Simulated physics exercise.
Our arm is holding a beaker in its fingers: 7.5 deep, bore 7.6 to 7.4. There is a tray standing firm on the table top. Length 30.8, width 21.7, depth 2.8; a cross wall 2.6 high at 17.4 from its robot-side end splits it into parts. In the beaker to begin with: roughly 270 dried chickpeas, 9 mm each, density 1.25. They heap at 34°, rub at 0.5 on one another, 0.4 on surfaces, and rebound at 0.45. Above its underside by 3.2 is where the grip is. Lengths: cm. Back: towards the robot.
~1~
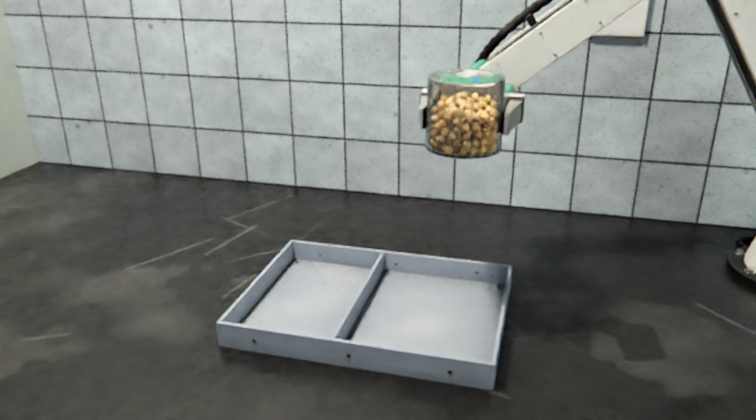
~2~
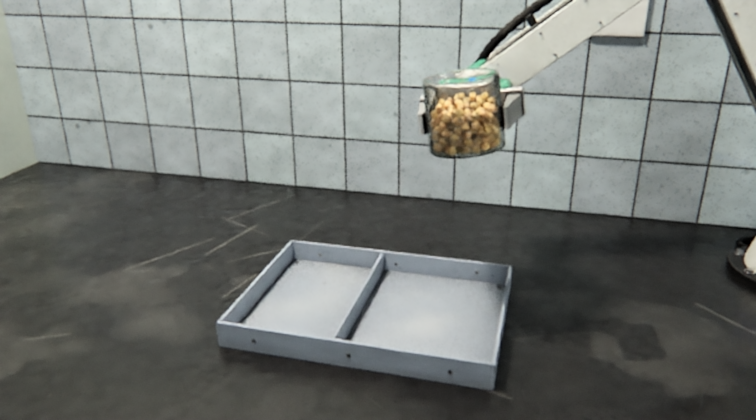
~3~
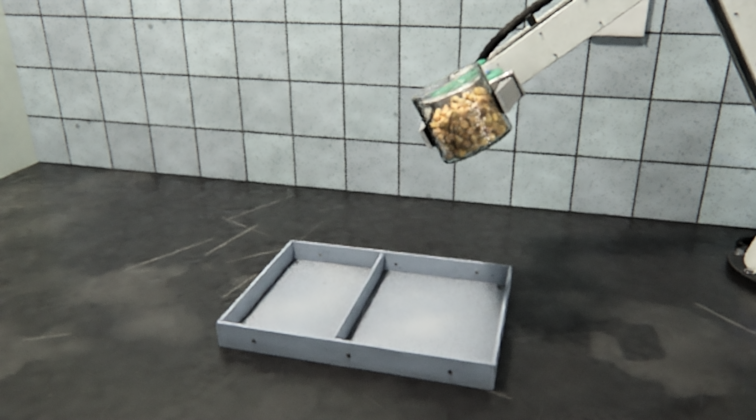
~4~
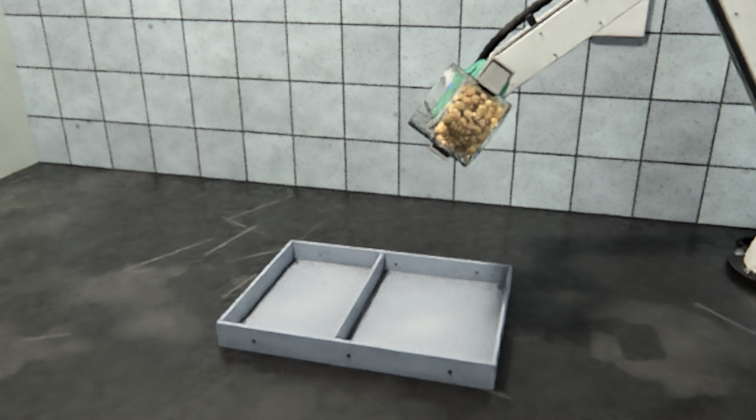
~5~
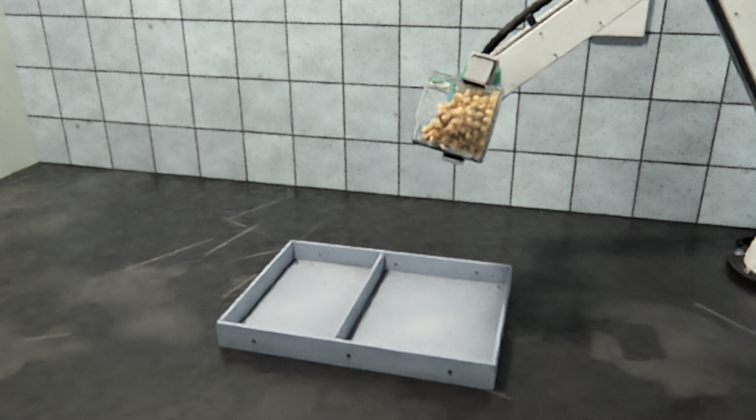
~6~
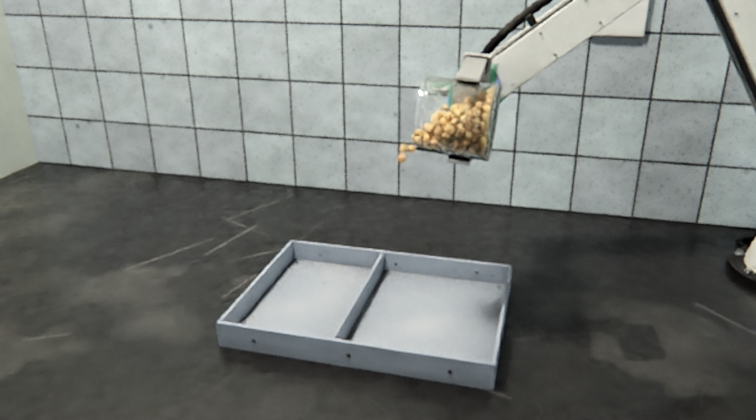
A dark, scuffed tabletop stretches before a wall of pale square tiles, seen from slightly above by a camera that stays still. A grey tray with one divider sits near the centre, while above it a white robot arm reaching from the right holds a clear beaker of tan chickpeas. The arm tilts the beaker leftward until it lies nearly sideways, and a few chickpeas emerge at its mouth.
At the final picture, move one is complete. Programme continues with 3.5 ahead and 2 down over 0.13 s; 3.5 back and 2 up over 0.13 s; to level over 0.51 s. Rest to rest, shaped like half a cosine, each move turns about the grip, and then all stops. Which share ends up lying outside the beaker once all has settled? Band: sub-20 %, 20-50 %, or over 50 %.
Band: 20-50 %.
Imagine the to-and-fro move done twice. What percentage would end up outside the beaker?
In that case some 55 per cent.
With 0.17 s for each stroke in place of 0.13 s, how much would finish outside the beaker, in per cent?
Estimate for that case: 25 %.
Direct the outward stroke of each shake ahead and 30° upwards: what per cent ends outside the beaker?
It comes to near 65 percent.
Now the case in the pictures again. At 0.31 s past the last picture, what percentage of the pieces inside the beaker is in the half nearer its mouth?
My estimate is near 50 per cent.
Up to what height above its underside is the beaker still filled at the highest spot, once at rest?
Roughly 4.5 centimetres.
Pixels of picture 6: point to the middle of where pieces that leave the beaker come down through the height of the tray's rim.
They come through centred close to (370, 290).
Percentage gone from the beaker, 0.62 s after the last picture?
Some 35 per cent.
Then, 0.31 s on, tilted 84° forward, highest piece 26 above the table; 186 in the beaker, 11 in the far-side part, 4 in the robot-side part, 72 in flight or on a rim.
Then, 0.62 s on, tilted 18° forward, highest piece 29 above the table; 173 in the beaker, 56 in the robot-side part, 43 in the far-side part, 1 in flight or on a rim.
Then, 0.97 s on, level, highest piece 27 above the table; 173 in the beaker, 57 in the robot-side part, 43 in the far-side part.
Then, 2.02 s on, level, highest piece 27 above the table; 173 in the beaker, 57 in the robot-side part, 43 in the far-side part.
In the end, 173 in the beaker, 57 in the robot-side part, 43 in the far-side part. That is 37 % outside the beaker.
